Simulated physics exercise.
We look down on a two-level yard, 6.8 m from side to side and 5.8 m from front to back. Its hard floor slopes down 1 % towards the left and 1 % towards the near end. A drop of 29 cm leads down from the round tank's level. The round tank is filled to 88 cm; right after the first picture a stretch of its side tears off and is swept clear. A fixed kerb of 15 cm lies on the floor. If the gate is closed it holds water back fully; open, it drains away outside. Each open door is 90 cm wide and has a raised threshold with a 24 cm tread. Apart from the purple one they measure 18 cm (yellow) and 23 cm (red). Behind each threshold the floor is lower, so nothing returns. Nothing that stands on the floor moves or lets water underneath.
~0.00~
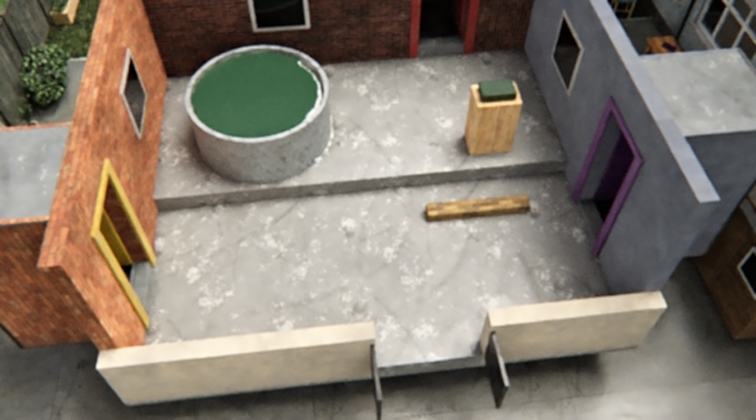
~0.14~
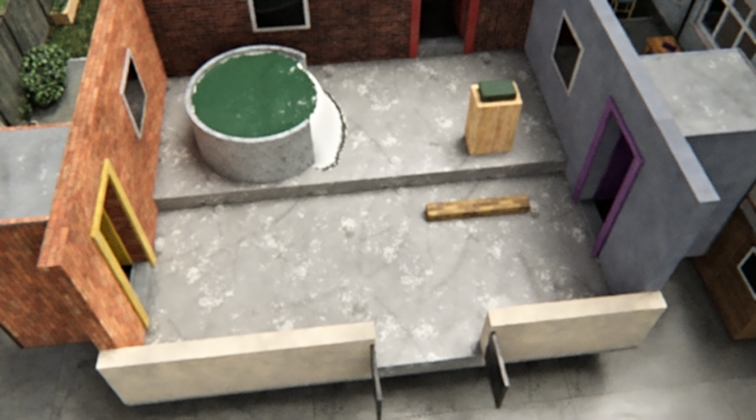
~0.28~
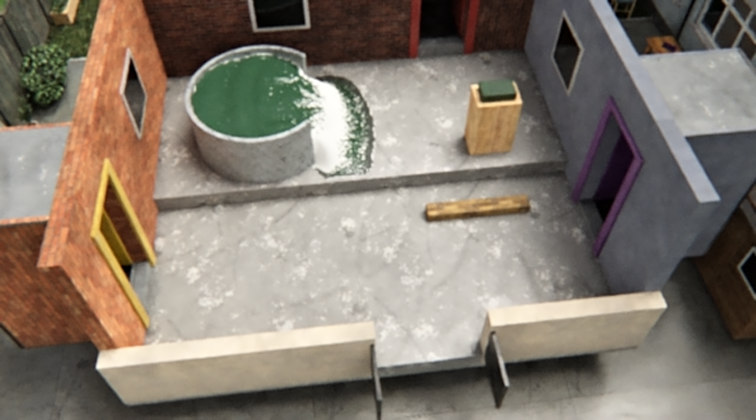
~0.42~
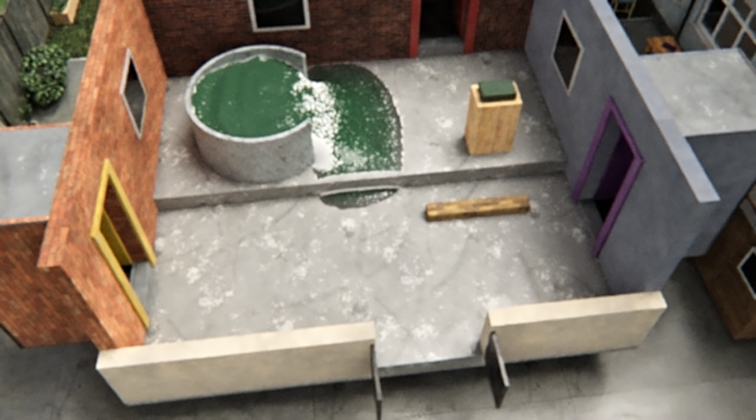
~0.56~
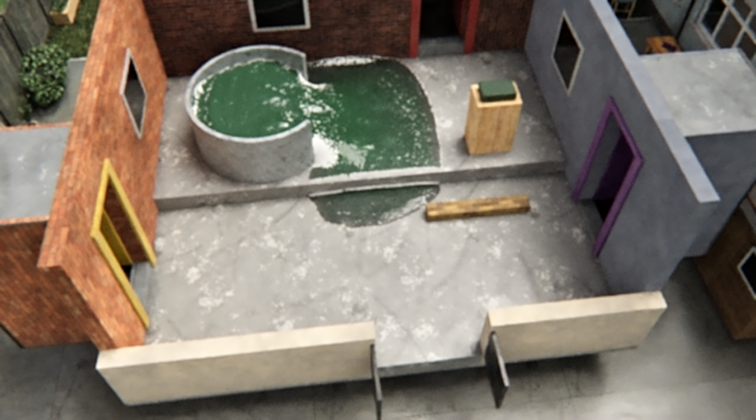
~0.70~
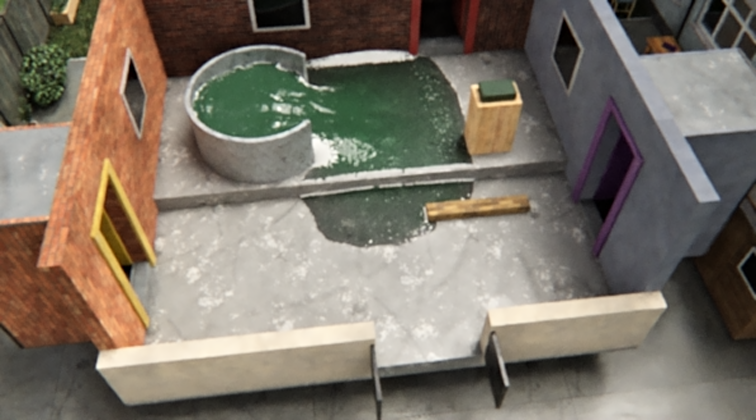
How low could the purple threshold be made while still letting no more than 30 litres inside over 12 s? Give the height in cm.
Close to 15 cm is just enough.
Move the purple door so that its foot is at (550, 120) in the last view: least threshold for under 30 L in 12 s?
About 26 cm.
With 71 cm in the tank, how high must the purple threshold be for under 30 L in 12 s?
About 11.5 cm.
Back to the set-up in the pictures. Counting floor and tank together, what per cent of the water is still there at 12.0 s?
About 88 per cent.
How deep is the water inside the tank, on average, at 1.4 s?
About 43 cm.
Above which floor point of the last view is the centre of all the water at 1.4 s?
At about (340, 127).
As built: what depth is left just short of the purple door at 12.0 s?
About 4.5 cm.
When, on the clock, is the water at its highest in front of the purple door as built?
Near 2.4 s.
After 1.4 s water covers 45 % of the floor, deepest (36 cm) near (459, 145); it has not reached the purple door.
After 3.0 s water covers 60 % of the floor, deepest (34 cm) near (603, 325); 16 cm at the purple door, 32 litres in over its 11 cm threshold.
After 12.0 s water covers 90 % of the floor, deepest (19 cm) near (155, 247); 5 cm at the purple door, 75 litres in over its 11 cm threshold.
At the purple door as built, the water arrived by 1.5 s and peaked near 18 cm at 2.4 s.
Run again over the same 12 s with other heights there, 51 litres in over 13 cm, 16 litres over 18 cm. The limit of 30 litres is kept from about 15 cm up.
